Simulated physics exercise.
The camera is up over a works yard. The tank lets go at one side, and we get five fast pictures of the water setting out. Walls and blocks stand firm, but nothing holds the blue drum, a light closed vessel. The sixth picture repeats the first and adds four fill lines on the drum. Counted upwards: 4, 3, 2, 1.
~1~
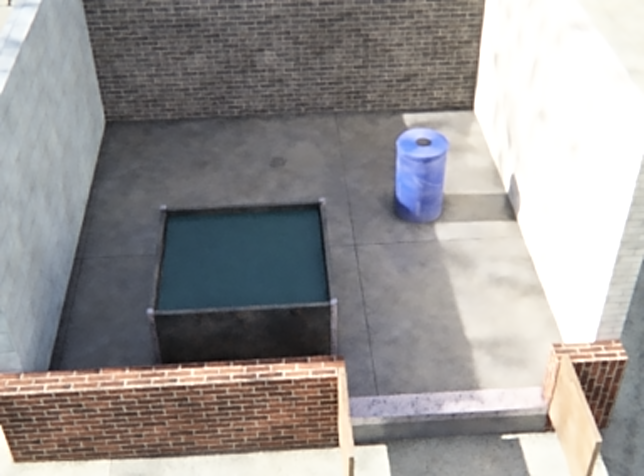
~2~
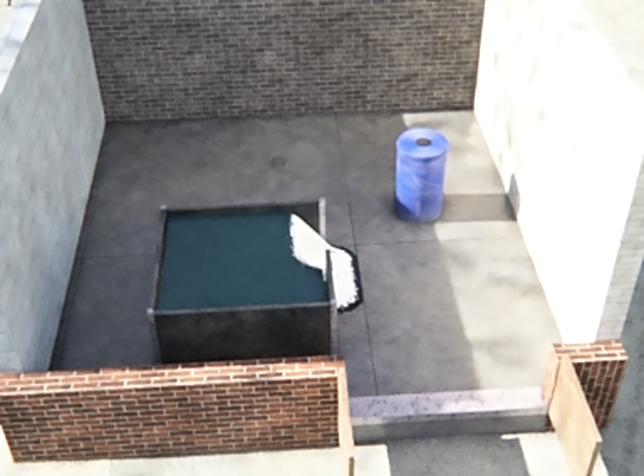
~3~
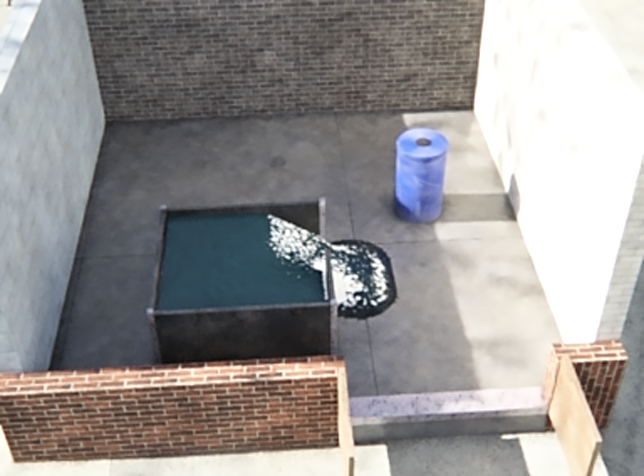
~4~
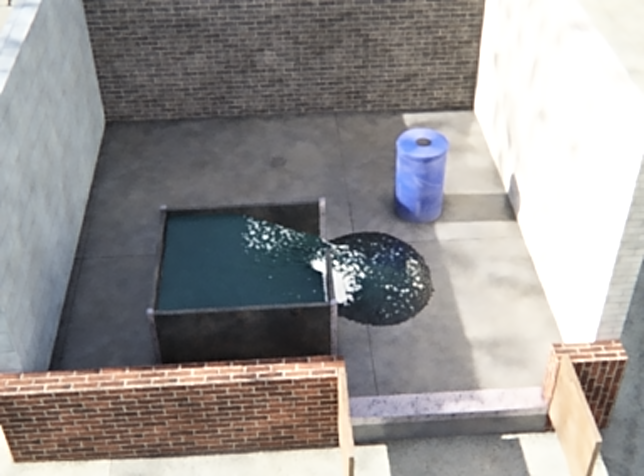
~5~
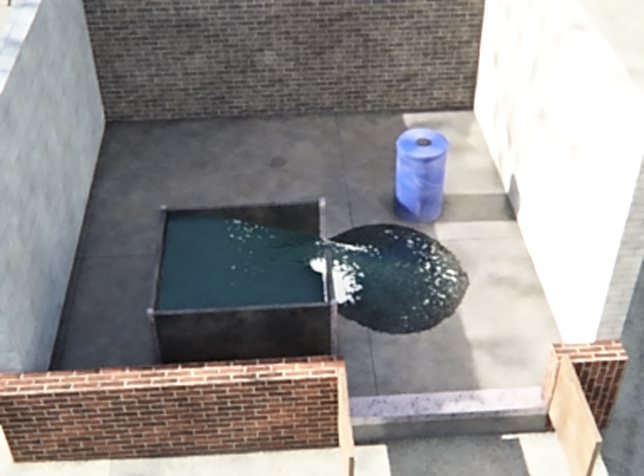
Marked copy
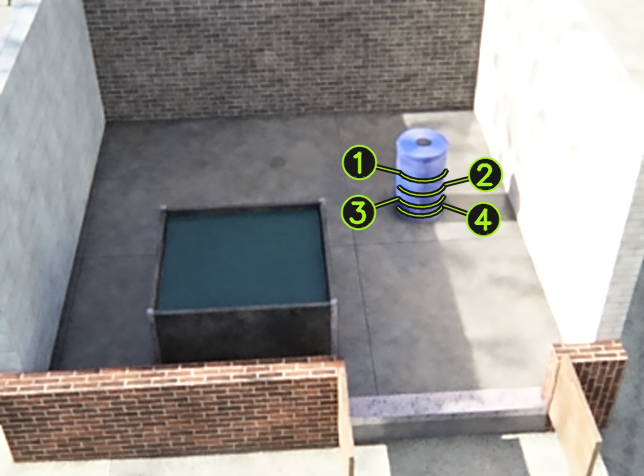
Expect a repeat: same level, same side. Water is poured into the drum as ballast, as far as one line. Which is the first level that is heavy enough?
It is 3.
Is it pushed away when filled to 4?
Yes, that goes wrong.
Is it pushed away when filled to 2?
No, that is safe.
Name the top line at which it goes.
That would be 4.
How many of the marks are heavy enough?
Three.
On the marked copy, 1 at (425, 181); 2 at (424, 195); 3 at (423, 207); 4 at (422, 215); from the bottom up 4, 3, 2, 1.
For line 1, it does not move.
For line 2, it does not move.
For line 3, it shifts by a finger or two and stays.
For line 4, it is pushed about twice its own width away.
